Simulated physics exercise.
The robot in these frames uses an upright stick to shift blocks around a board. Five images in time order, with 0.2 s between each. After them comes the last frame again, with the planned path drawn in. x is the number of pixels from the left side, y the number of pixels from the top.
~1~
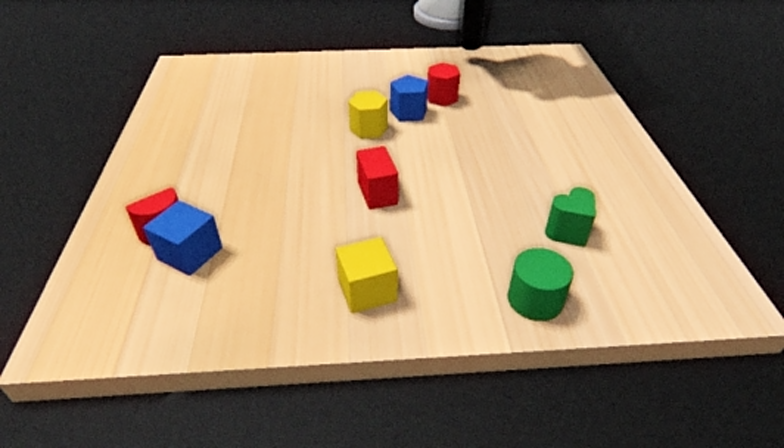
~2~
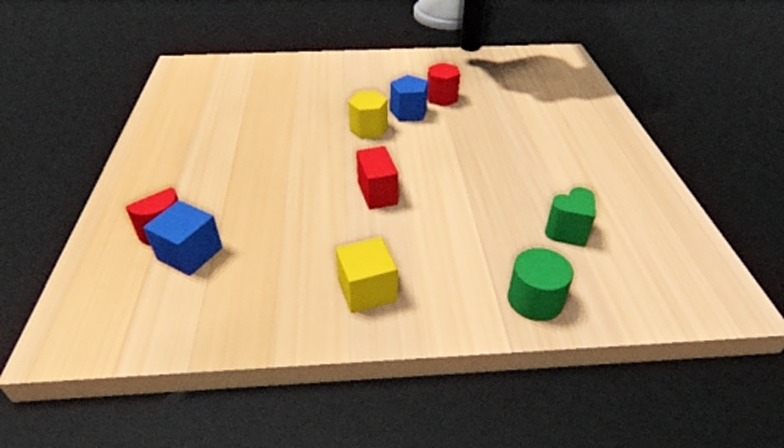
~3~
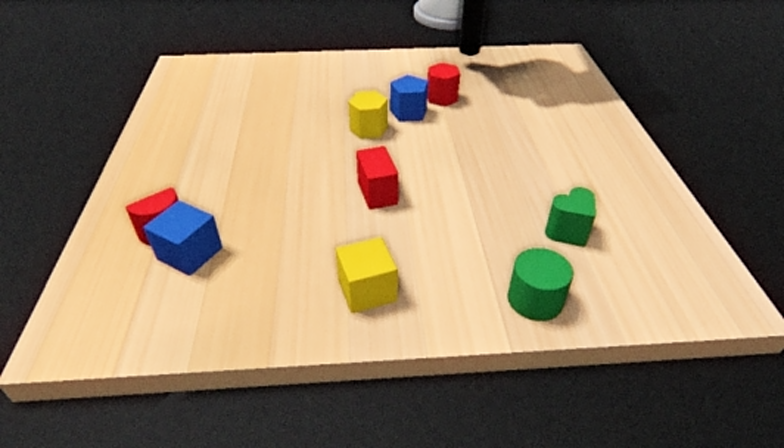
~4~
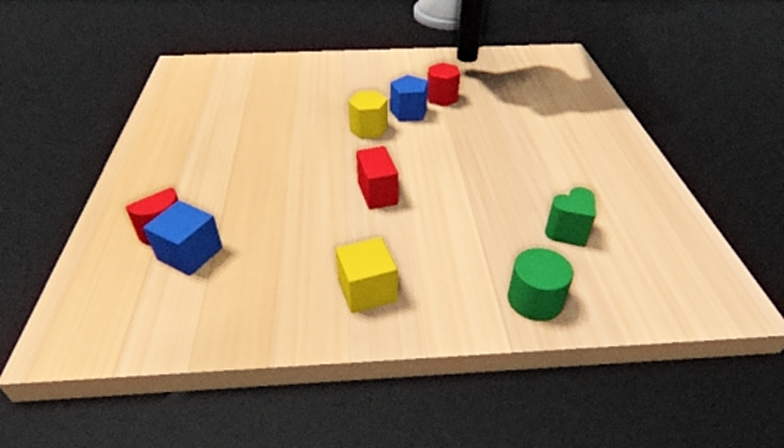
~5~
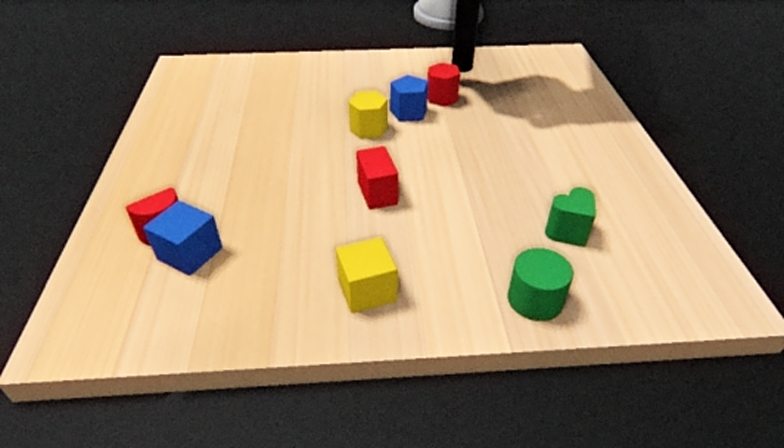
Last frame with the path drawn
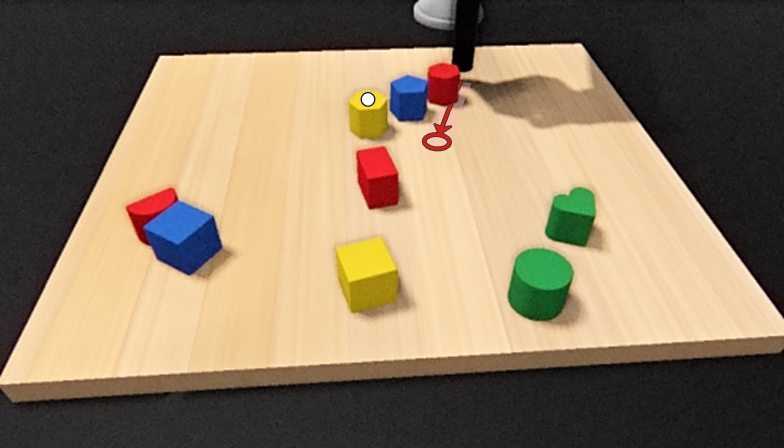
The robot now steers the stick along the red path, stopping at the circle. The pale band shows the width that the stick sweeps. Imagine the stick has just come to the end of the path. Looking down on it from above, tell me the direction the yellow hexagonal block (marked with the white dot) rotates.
From above, the turn goes anticlockwise.
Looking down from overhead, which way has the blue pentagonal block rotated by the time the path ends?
It turns round clockwise.
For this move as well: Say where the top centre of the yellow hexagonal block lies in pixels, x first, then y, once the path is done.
It should be at about (351, 102).
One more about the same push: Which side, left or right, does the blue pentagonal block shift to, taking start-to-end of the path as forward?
Right-hand side.
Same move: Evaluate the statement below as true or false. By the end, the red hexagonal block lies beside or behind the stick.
True.
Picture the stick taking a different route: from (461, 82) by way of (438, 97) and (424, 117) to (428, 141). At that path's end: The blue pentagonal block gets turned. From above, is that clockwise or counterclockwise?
My answer: Clockwise.
Path on the board, in a line from (461, 82) to (437, 142); the dot is on the yellow hexagonal block.
On the path given first. One third of the way, stick (454, 85); blue pentagonal block (402, 86); red hexagonal block (434, 79), turned 30° clockwise.
Two thirds of the way, stick (446, 105); yellow hexagonal block (355, 102), turned 25° anticlockwise; blue pentagonal block (385, 90), turned 55° clockwise; red hexagonal block (419, 94), turned 60° clockwise.
At the end, stick (438, 126); yellow hexagonal block (351, 102), turned 35° anticlockwise; blue pentagonal block (382, 91), turned 70° clockwise; red hexagonal block (413, 100), turned 80° clockwise.
